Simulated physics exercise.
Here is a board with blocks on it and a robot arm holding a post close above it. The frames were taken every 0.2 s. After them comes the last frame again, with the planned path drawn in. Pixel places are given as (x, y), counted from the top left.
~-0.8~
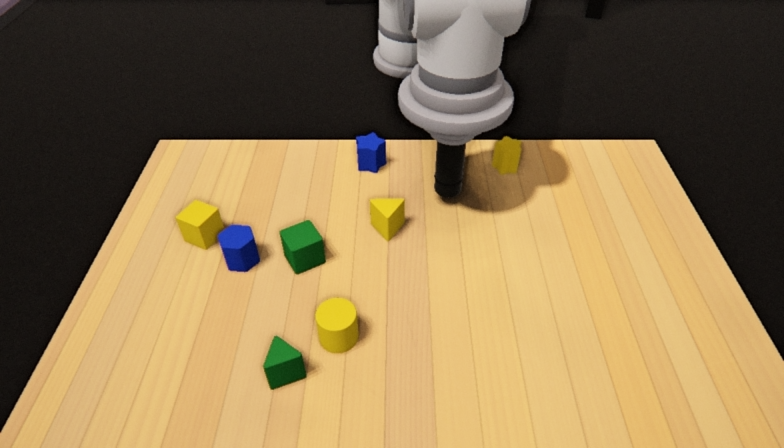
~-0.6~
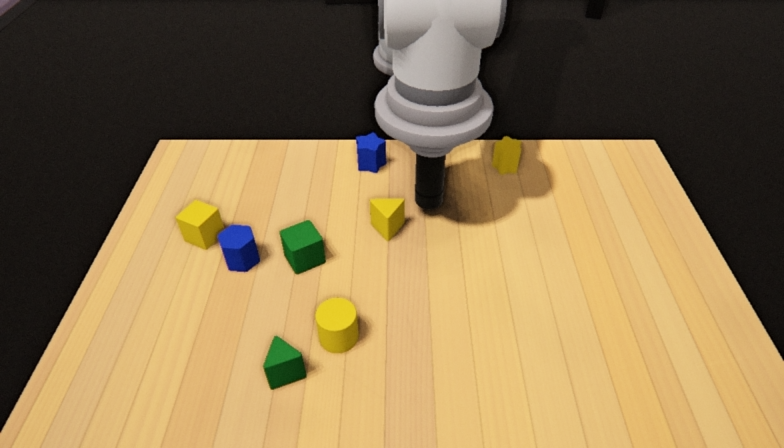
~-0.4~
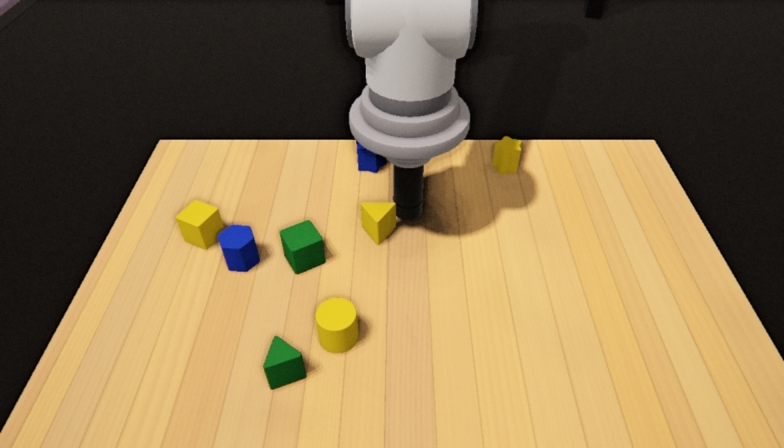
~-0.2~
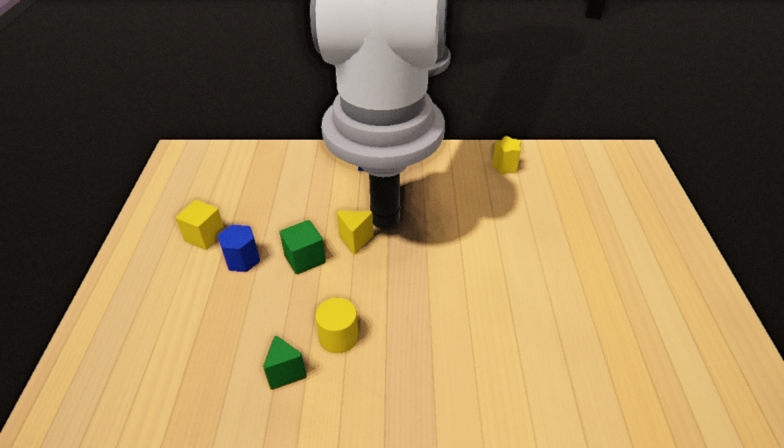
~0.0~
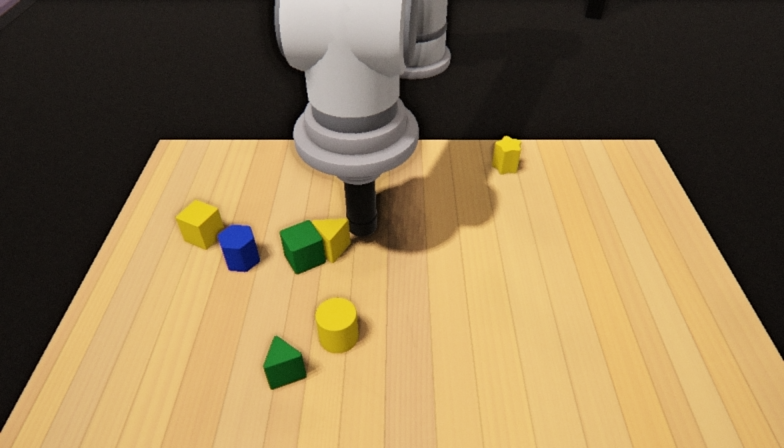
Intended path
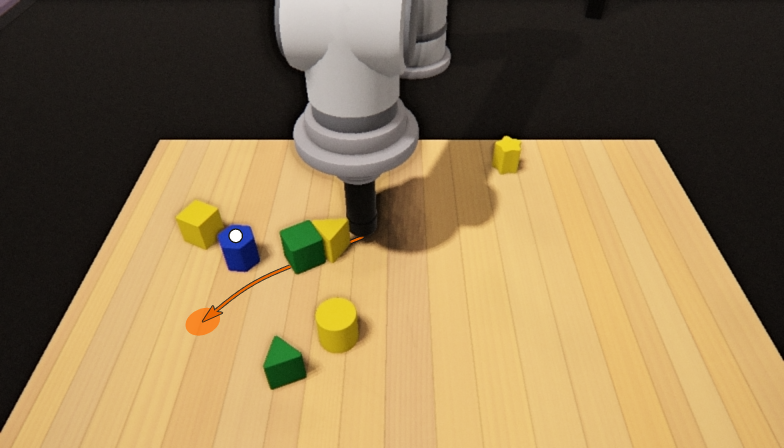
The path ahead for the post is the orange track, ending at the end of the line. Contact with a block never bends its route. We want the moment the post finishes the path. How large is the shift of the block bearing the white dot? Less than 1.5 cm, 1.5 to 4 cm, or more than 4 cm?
Movement: Under 1.5 cm.
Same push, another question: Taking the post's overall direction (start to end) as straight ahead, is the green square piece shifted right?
The answer is yes.
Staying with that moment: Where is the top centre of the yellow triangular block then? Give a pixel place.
Roughly at (152, 305).
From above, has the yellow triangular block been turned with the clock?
I'd say yes.
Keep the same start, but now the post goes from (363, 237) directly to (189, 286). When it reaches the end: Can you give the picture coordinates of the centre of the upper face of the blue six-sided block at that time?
The top centre is at (194, 235).
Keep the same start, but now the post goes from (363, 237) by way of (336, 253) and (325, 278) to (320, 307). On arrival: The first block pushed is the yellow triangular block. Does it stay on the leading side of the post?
Beside or behind.
The drawn path runs from (363, 237) by way of (283, 269) to (203, 321); the dot is on the blue six-sided block.
On the path given first. One third of the way, post (309, 249); blue six-sided block (233, 235); green square piece (243, 259); yellow triangular block (272, 248).
Two thirds of the way, post (251, 274); blue six-sided block (232, 235); green square piece (178, 286); yellow triangular block (209, 275).
At the end, post (199, 312); yellow square piece not moved; blue six-sided block (232, 235); green square piece (121, 303), turned 25° clockwise; yellow triangular block (152, 305), turned 35° clockwise.
